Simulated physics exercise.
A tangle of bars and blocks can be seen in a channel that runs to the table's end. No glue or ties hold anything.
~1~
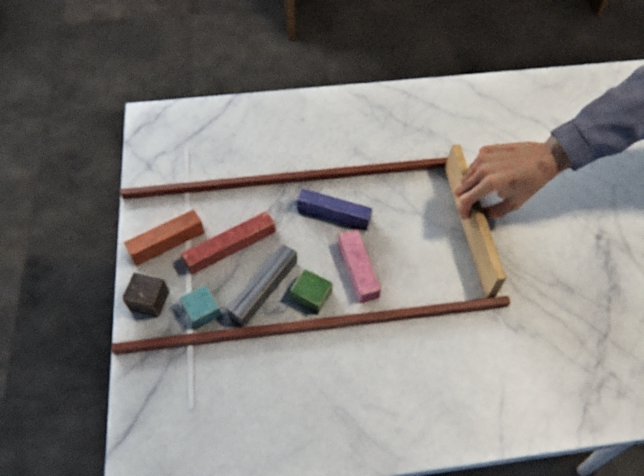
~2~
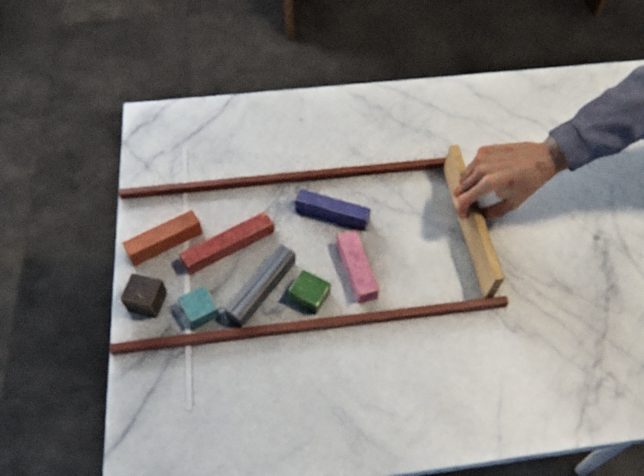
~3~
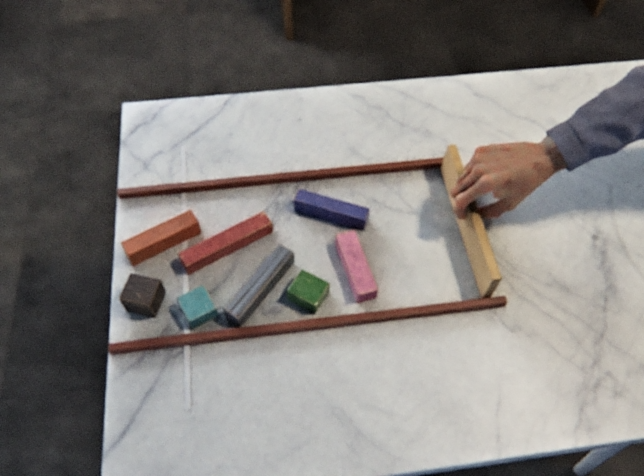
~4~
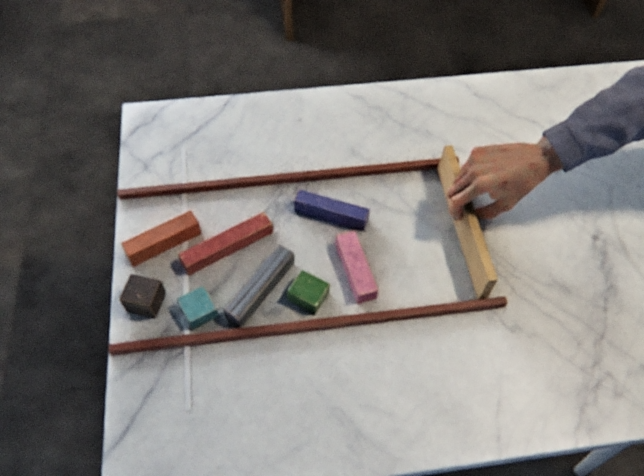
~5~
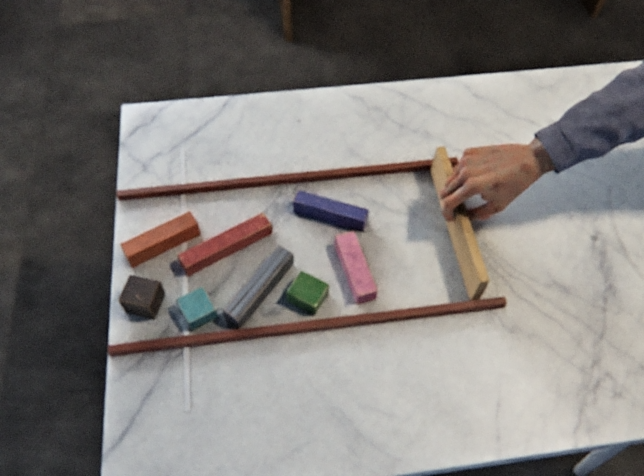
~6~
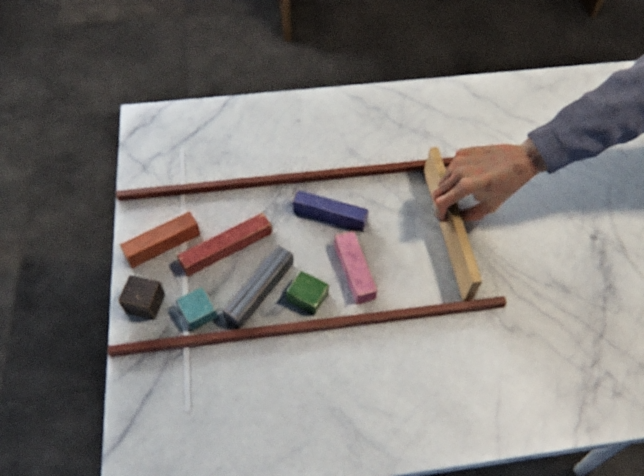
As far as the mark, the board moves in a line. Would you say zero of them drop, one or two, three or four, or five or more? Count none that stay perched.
I'd go with one or two.
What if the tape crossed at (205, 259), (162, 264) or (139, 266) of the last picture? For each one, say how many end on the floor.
In order, 1, 4 and 6.
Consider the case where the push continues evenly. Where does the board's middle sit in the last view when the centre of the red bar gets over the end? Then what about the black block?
Near (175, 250) in the first case, near (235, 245) in the other.
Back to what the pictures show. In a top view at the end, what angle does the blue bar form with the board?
I'd put it at about 0°.
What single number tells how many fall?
The number is 2.
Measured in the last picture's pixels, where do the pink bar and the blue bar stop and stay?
The pink bar ends at (173, 288) and the blue bar at (174, 220).
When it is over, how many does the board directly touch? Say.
That makes 2.
A little later, none off yet; black block at rest near (142, 297); orange bar at rest near (161, 239); turquoise block at rest near (197, 308).
Next, none off yet; black block at rest near (142, 297); orange bar at rest near (161, 239); turquoise block moving near (191, 307).
Later still, none off yet; black block tilted a little near (97, 297); orange bar moving near (157, 236); turquoise block shifted well along near (130, 301).
When it is over, the number that fall off is one or two; down, turquoise block and black block.
